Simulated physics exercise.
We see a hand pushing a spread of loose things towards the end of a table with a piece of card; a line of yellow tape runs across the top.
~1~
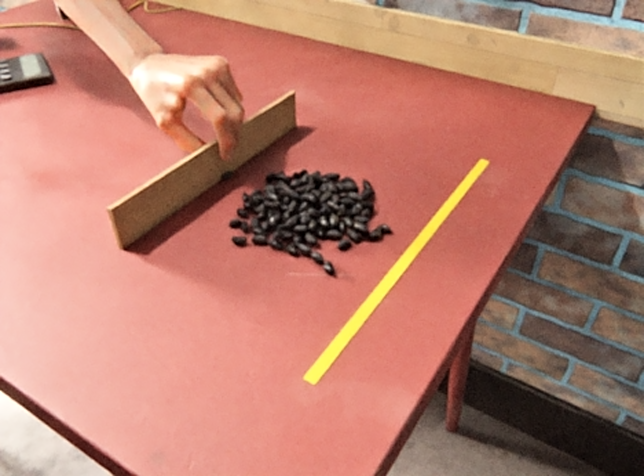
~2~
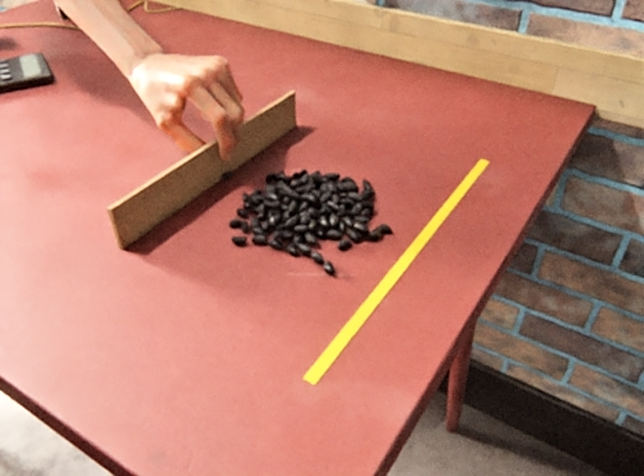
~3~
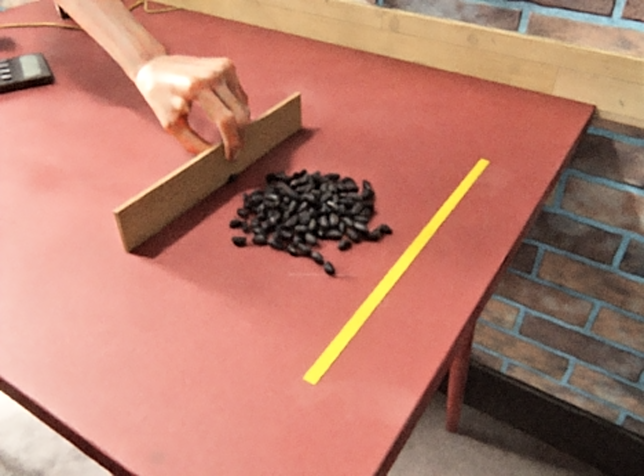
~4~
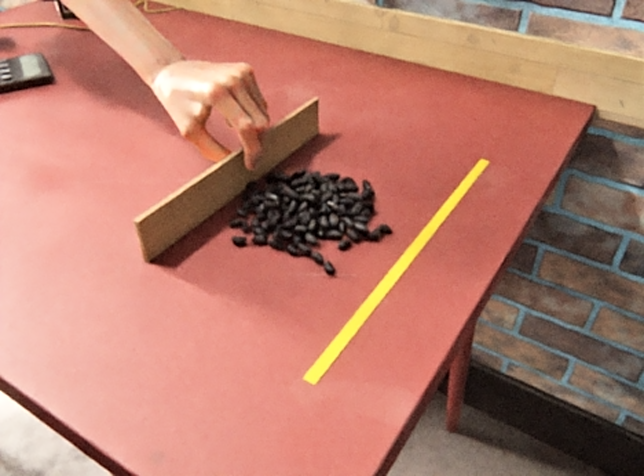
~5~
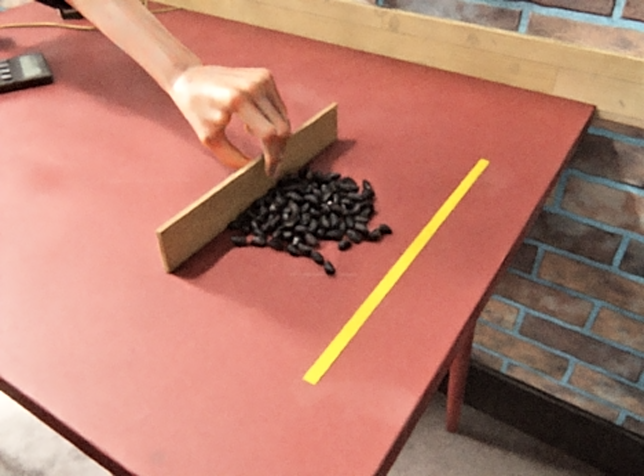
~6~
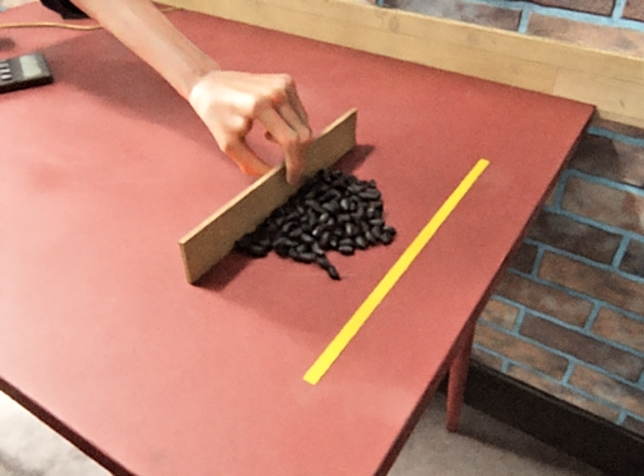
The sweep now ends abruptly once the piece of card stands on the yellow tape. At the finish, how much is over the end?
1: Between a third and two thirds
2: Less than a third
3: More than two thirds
2, less than a third.
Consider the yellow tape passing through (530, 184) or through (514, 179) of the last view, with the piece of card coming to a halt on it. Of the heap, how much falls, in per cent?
90 % and 70 %, roughly.
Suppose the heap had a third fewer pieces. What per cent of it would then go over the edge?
Near 10 per cent of the pieces.
Shortly afterwards, piece of card still moving, near (351, 188); heap all on the table, its front near (448, 259).
Next, piece of card stopped at the yellow tape; heap a little over the edge.
Some moments later, piece of card stopped at the yellow tape; heap near a quarter over the edge.
In the end, piece of card stopped at the yellow tape; heap near a quarter over the edge.
